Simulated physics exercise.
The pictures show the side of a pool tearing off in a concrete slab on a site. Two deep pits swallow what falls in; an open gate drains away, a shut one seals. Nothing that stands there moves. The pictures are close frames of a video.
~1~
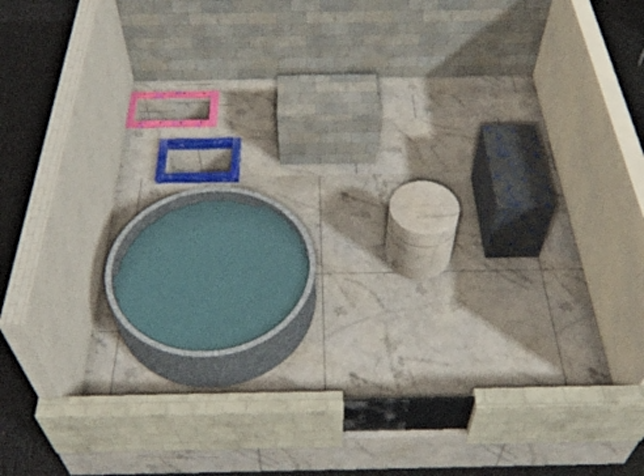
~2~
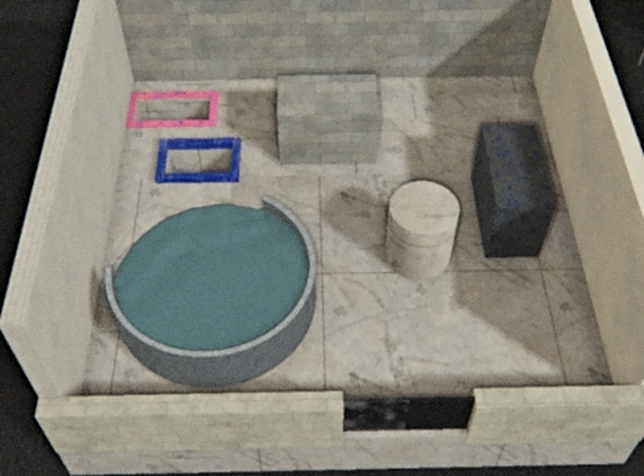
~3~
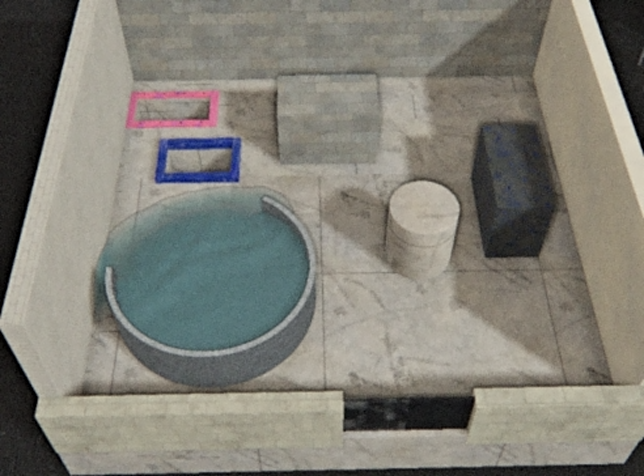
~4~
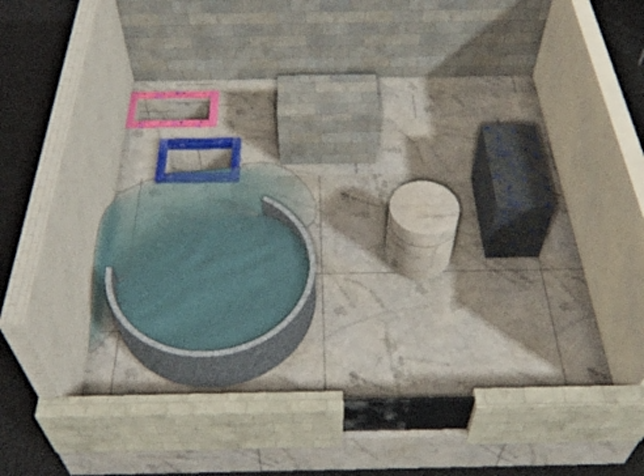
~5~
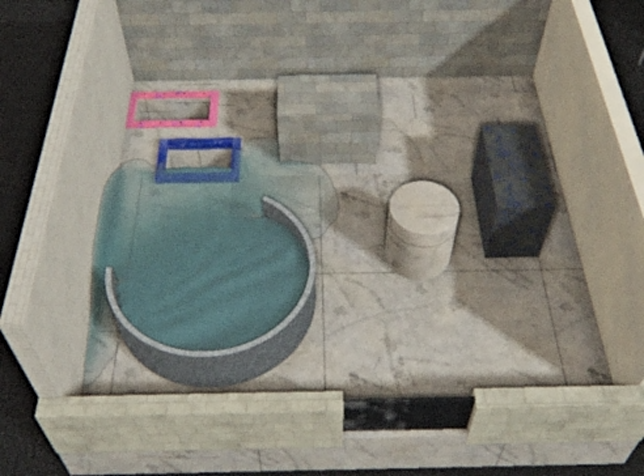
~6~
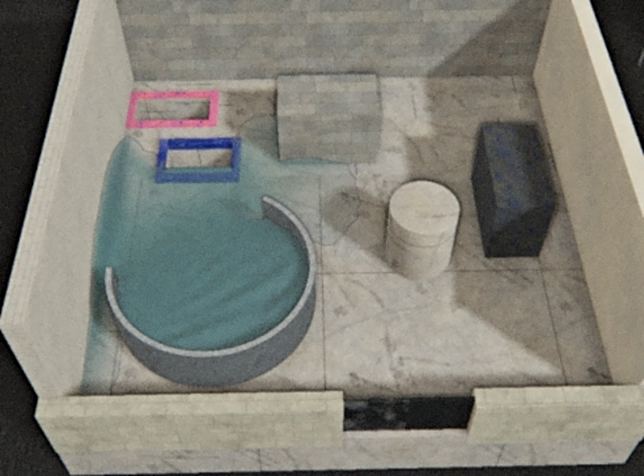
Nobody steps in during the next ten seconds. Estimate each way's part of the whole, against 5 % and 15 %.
In the end: The gate takes under 5 %; the blue pit takes over 15 %; the pink pit takes over 15 %.
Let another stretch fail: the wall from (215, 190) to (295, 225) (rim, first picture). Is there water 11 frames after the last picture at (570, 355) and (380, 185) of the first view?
In that order: Dry, under water.
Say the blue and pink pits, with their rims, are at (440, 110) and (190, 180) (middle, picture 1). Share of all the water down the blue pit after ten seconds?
Roughly, in per cent: Blue 2.
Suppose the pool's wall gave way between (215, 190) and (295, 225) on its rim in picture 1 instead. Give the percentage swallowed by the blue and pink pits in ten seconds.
Per cent: Blue 2, pink 14.
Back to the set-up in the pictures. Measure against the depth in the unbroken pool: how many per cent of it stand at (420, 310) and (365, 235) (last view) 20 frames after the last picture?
In turn 0 and 2 in a hundred.
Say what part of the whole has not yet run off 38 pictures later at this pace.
Roughly 52 per cent.
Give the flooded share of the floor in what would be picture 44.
I make it 85 per cent.
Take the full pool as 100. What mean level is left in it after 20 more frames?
About 22 per cent.
A moment on, water covers 30 % of the floor; the gate 0 %, the blue pit 7 %, the pink pit 3 %.
Next, water covers 40 % of the floor; the gate 0 %, the blue pit 14 %, the pink pit 11 %.
Then, water covers 60 % of the floor; the gate 0 %, the blue pit 20 %, the pink pit 20 %.
Later, water covers 85 % of the floor; the gate 0 %, the blue pit 22 %, the pink pit 26 %.
In the end, water covers 95 % of the floor; the gate 0 %, the blue pit 22 %, the pink pit 27 %.
